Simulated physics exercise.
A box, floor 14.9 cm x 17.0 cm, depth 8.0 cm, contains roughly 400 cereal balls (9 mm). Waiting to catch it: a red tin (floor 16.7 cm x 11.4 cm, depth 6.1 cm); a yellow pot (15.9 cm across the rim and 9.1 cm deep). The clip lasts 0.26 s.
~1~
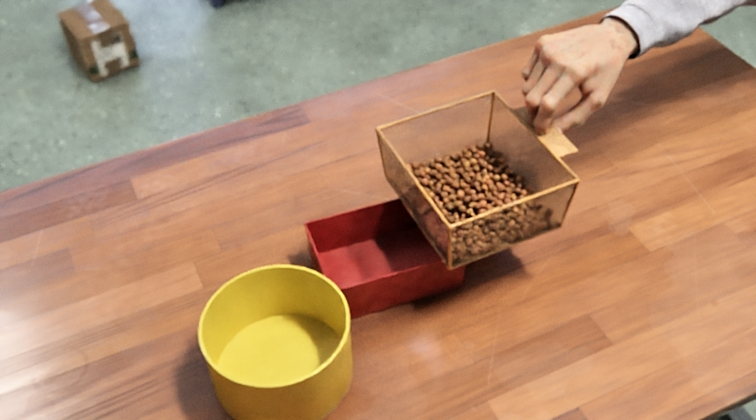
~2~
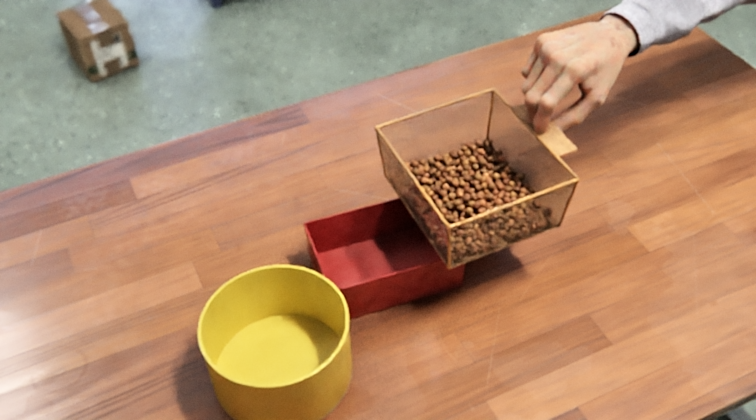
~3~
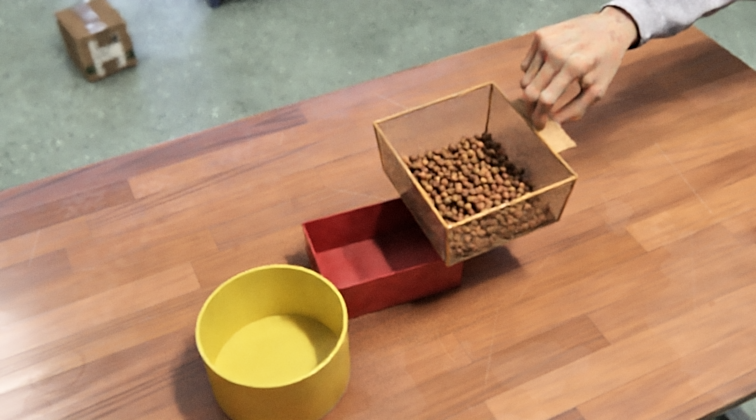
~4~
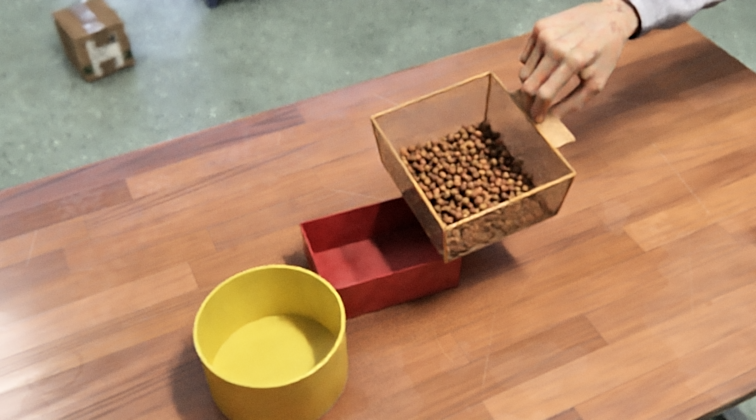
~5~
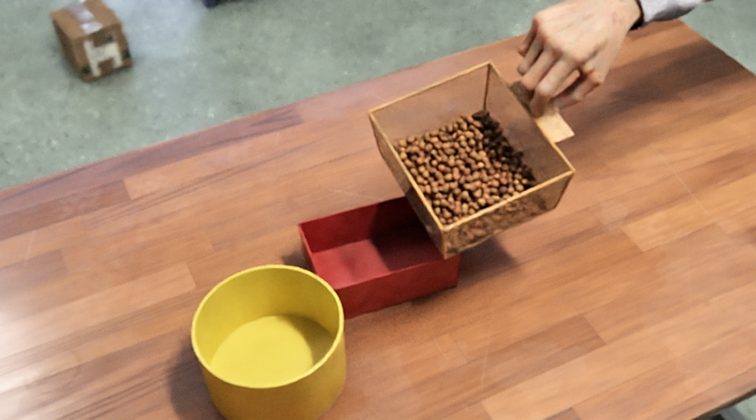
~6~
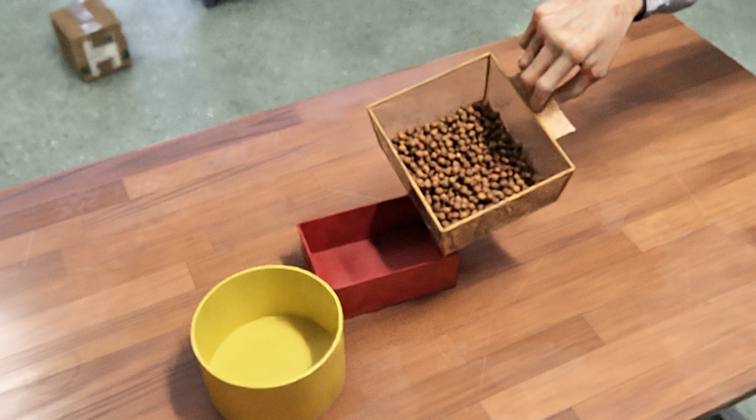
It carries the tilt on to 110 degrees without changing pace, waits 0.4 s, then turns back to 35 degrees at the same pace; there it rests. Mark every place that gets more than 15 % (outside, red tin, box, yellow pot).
Outside yes, red tin no, box no, yellow pot no.
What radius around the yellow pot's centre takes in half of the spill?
About 20 cm.
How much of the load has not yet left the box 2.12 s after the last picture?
Roughly 5 per cent.
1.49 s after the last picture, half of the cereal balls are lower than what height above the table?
Roughly 0 cm.
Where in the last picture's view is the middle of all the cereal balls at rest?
Near (435, 369).
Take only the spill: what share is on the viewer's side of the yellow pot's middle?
About 100 per cent.
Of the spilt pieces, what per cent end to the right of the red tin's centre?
Some 40 per cent.
Then, 0.81 s after the last picture, tilt 86 degrees; box 100 %; middle of all pieces near (467, 140).
Then, 1.49 s after the last picture, tilt 110 degrees; outside 80 %, box 10 %, in the air 10 %; middle of all pieces near (437, 353).
Then, 2.12 s after the last picture, tilt 68 degrees; outside 95 %, box 5 %; middle of all pieces near (435, 370).
Then, 2.71 s after the last picture, tilt 35 degrees; outside 95 %, box 5 %; middle of all pieces near (435, 371).
In the end, outside 95 %, red tin 0 %, box 5 %, yellow pot 0 %.
